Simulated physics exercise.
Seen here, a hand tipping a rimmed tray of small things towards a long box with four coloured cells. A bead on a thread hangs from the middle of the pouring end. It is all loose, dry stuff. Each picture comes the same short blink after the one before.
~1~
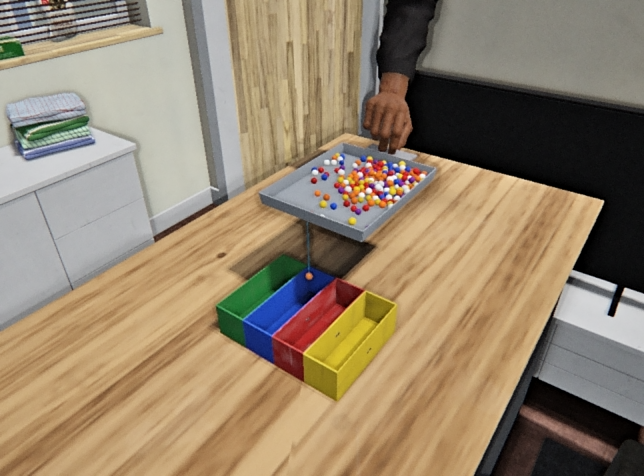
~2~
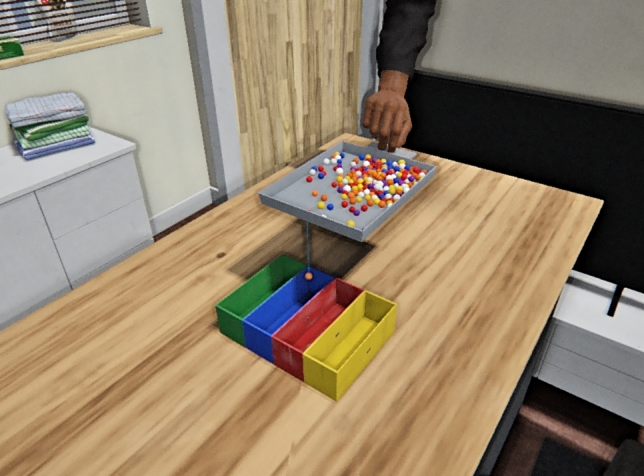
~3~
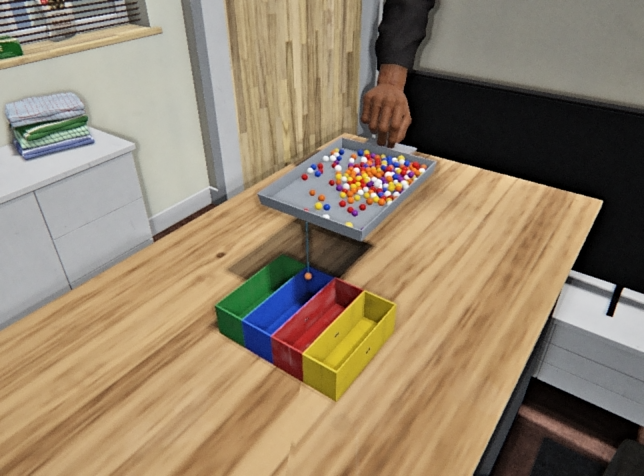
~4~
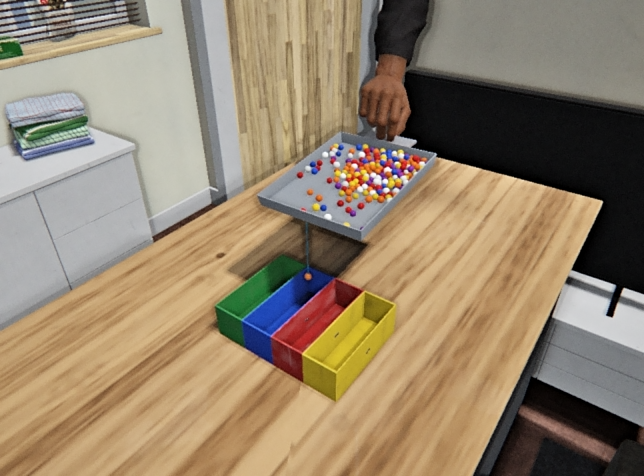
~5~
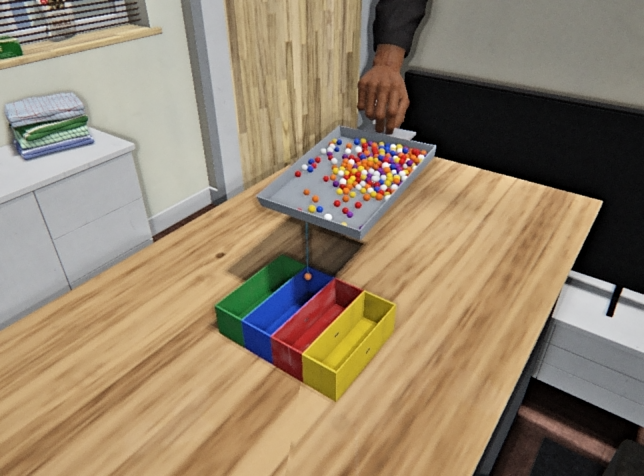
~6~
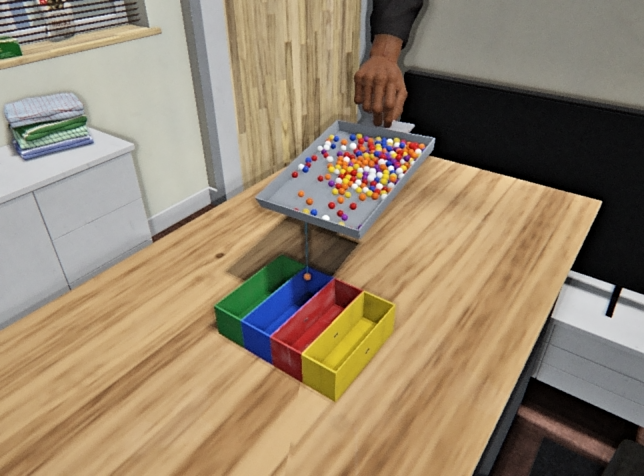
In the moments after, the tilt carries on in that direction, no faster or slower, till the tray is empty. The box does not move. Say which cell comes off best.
The green one ends fullest.
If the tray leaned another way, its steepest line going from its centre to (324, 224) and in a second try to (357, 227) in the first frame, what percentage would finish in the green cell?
In turn 0 and 0 in a hundred.
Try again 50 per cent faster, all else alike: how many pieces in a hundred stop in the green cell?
Some 40 per cent.
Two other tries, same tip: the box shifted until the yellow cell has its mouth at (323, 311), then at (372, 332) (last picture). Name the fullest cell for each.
The first try: Blue. The second: The green cell.
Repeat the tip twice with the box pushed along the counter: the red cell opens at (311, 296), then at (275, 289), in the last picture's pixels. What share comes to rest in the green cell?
About 40 and 0 per cent.
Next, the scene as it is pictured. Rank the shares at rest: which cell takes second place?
Next in line is the blue one.
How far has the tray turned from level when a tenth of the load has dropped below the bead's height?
At about 85°.
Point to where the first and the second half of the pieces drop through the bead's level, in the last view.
First near (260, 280), later near (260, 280).
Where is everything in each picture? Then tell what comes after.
In the first picture, corners of the pouring end (261, 192) and (362, 230), level; middle of the load (380, 181), round plastic beads; bead on its thread (309, 276); green cell (231, 324); blue cell (259, 339); red cell (288, 356); yellow cell (321, 375).
In the second picture, corners of the pouring end (261, 192) and (362, 229), level; middle of the load (379, 180).
In the third picture, corners of the pouring end (260, 193) and (361, 229), tipped barely, lowest at the left corner; middle of the load (378, 177), about a tenth on the move.
In the fourth picture, corners of the pouring end (259, 194) and (360, 229), tipped a little, lowest at the left corner; middle of the load (377, 172), roughly a third on the move.
In the fifth picture, corners of the pouring end (259, 195) and (359, 229), tipped a little, lowest at the left corner; middle of the load (375, 167), roughly half on the move.
In the sixth picture, corners of the pouring end (258, 197) and (358, 229), tipped a little, lowest at the left corner; middle of the load (371, 165), the larger part on the move; green cell (229, 324); blue cell (257, 340); red cell (287, 357); yellow cell (319, 375).
Just after the last frame, tray tipped steeply; almost all on the tray; just a few in the green cell; just a few in the blue cell; just a few falling or outside the box.
A moment on, tray tipped right over; about a tenth on the tray; roughly a third in the green cell; about a tenth in the blue cell; about a tenth in the red cell; roughly a third falling or outside the box.
Further on, tray tipped past a quarter turn; roughly half in the green cell; roughly a quarter in the blue cell; about a tenth in the red cell; just a few in the yellow cell; roughly a quarter falling or outside the box.
When it is over, tray tipped past a quarter turn; roughly half in the green cell; roughly a quarter in the blue cell; about a tenth in the red cell; just a few in the yellow cell; roughly a quarter outside the box.
